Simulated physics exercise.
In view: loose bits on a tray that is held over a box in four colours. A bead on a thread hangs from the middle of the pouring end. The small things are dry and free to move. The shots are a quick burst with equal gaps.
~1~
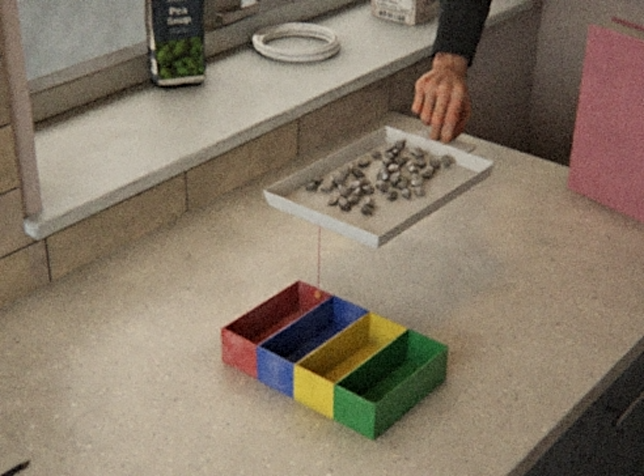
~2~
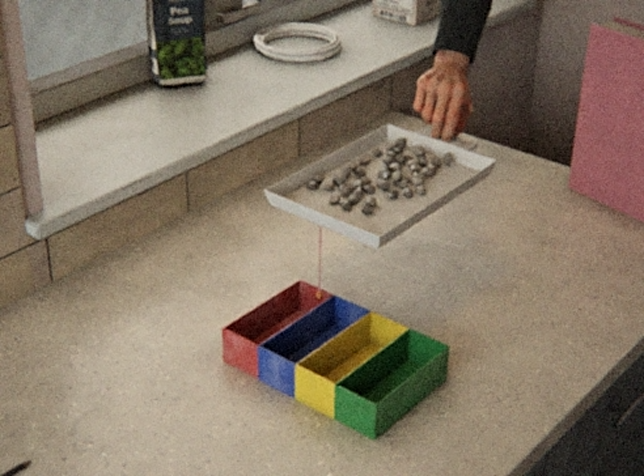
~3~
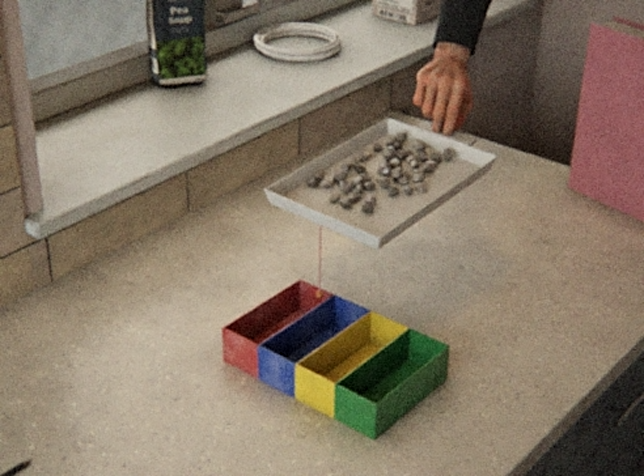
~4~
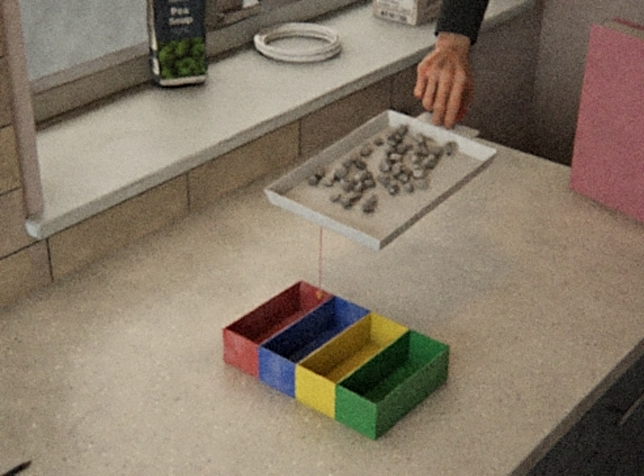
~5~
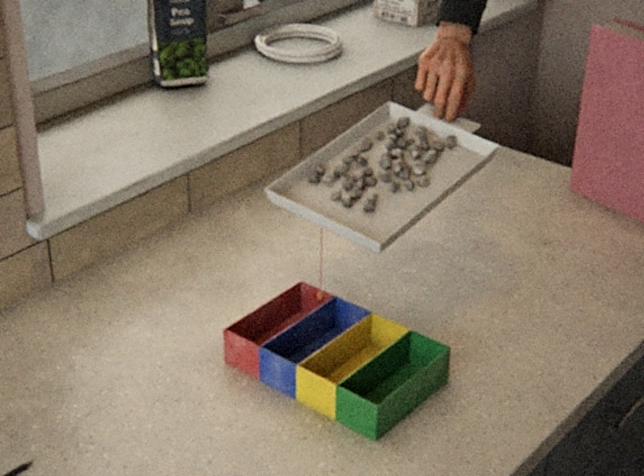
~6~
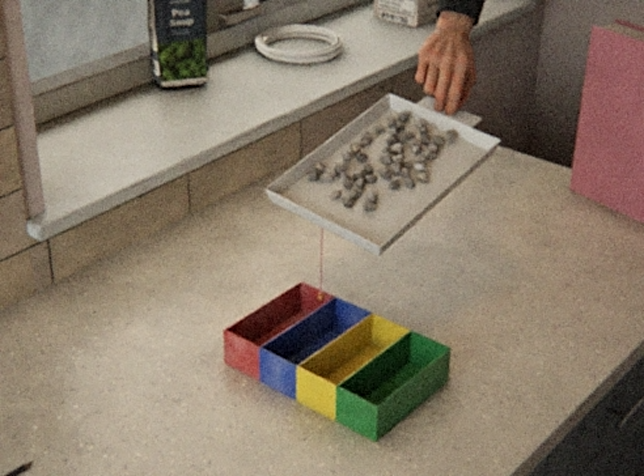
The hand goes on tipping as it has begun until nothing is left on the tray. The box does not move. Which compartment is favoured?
The yellow cell gets the most.
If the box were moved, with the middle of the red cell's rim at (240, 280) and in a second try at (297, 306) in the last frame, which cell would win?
The first try: The green cell. The second: That yellow cell.
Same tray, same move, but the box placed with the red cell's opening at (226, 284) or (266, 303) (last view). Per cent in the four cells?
First some 40, then 100 per cent.
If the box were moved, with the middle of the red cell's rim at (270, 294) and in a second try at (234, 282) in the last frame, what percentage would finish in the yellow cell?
First some 40, then 10 per cent.
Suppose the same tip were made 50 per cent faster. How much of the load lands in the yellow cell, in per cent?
Some 70 per cent.
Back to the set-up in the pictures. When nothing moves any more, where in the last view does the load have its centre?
Roughly at (362, 368).
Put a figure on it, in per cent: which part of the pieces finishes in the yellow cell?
Roughly 70 in a hundred.
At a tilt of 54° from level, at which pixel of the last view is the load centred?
Roughly at (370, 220).
Soon, tray tipped steeply; all on the tray.
A while on, tray tipped right over; most on the tray; a small part in the yellow cell; a stray few in the green cell; a stray few in the blue cell; a small part falling or outside the box.
Towards the end, tray tipped past a quarter turn; most in the yellow cell; about a quarter in the blue cell; a small part in the green cell.
Finally, tray tipped past a quarter turn; most in the yellow cell; about a quarter in the blue cell; a small part in the green cell; none in the red cell.
